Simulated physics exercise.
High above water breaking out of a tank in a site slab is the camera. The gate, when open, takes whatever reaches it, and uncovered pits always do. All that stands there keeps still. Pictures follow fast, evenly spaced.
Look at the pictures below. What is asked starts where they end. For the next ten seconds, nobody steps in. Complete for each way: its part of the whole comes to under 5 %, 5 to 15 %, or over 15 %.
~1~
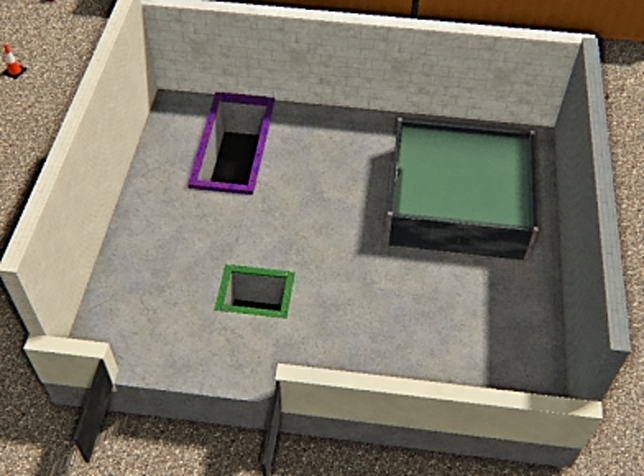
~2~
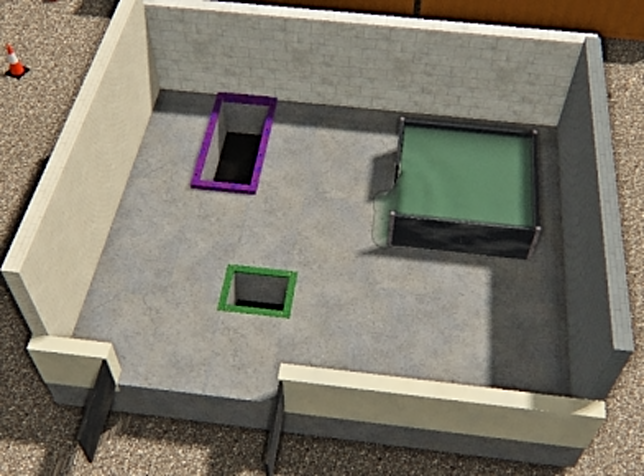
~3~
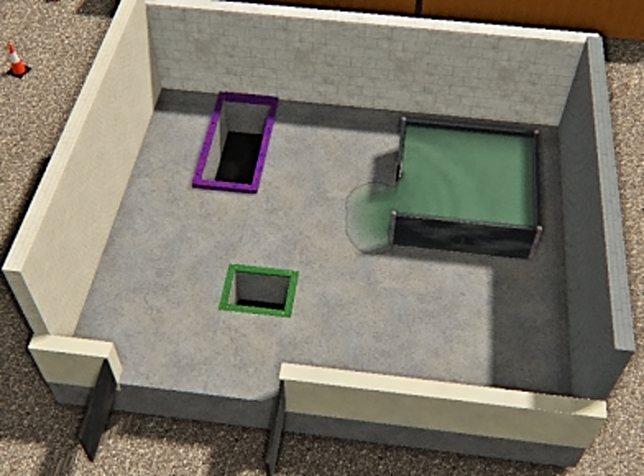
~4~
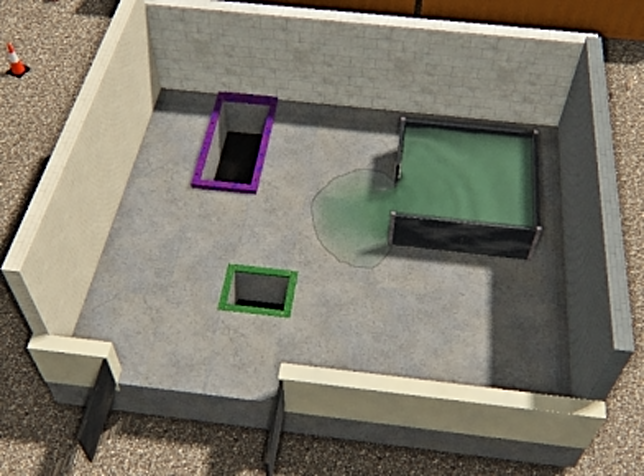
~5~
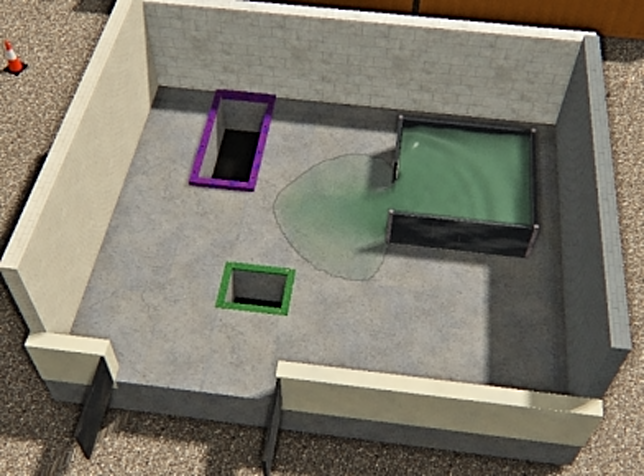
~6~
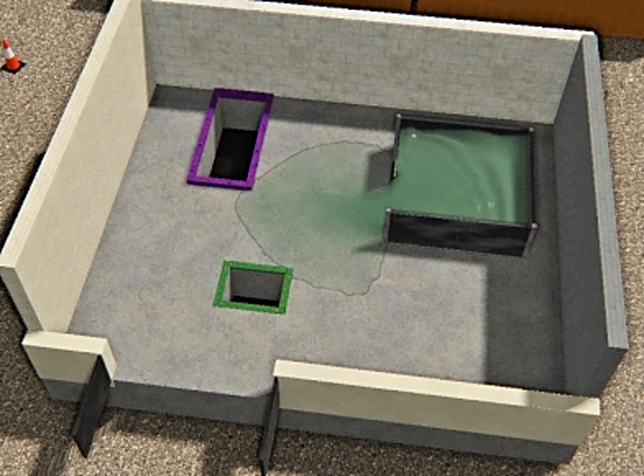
The gate's part comes to 5 to 15 %; the purple pit's part comes to 5 to 15 %; the green pit's part comes to over 15 %.
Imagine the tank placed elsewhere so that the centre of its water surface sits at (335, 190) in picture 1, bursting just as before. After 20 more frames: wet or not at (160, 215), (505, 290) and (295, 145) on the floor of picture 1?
In sequence: Inundated, next unflooded, then unflooded.
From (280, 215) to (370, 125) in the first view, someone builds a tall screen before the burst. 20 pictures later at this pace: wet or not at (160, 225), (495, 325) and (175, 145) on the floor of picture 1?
Going spot by spot: Drenched, then high and dry, then high and dry.
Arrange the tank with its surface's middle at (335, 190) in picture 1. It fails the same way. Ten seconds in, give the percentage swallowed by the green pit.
Within ten seconds the green pit collects 2 percent of the total.
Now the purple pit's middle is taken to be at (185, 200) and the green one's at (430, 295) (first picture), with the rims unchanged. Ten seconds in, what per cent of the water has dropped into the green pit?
Green: About 0 %.
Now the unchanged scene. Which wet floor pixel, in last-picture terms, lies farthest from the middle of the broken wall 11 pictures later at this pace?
Somewhere about (73, 316).
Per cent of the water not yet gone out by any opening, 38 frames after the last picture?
About 72 %.
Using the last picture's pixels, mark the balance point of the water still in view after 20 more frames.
I reckon somewhere around (346, 212).
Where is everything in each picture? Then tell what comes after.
The water tank at (463, 176) is whole and still, in the first picture.
The front is at (383, 244), out from the gap at (395, 210), in the second picture.
The front is at (354, 195), out from the gap at (396, 210), in the third picture.
The front is at (317, 202), out from the gap at (395, 211), in the fourth picture.
Water pours out at (393, 209) and has run to (278, 204), in the fifth picture.
Water pours out at (391, 207) and has run to (242, 211), in the sixth picture.
A moment on, water covers 30 % of the floor; the gate 0 %, the purple pit 1 %, the green pit 1 %.
Next, water covers 40 % of the floor; the gate 0 %, the purple pit 4 %, the green pit 5 %.
Then, water covers 50 % of the floor; the gate 1 %, the purple pit 8 %, the green pit 8 %.
Later, water covers 65 % of the floor; the gate 5 %, the purple pit 10 %, the green pit 13 %.
In the end, water covers 85 % of the floor; the gate 10 %, the purple pit 10 %, the green pit 18 %.
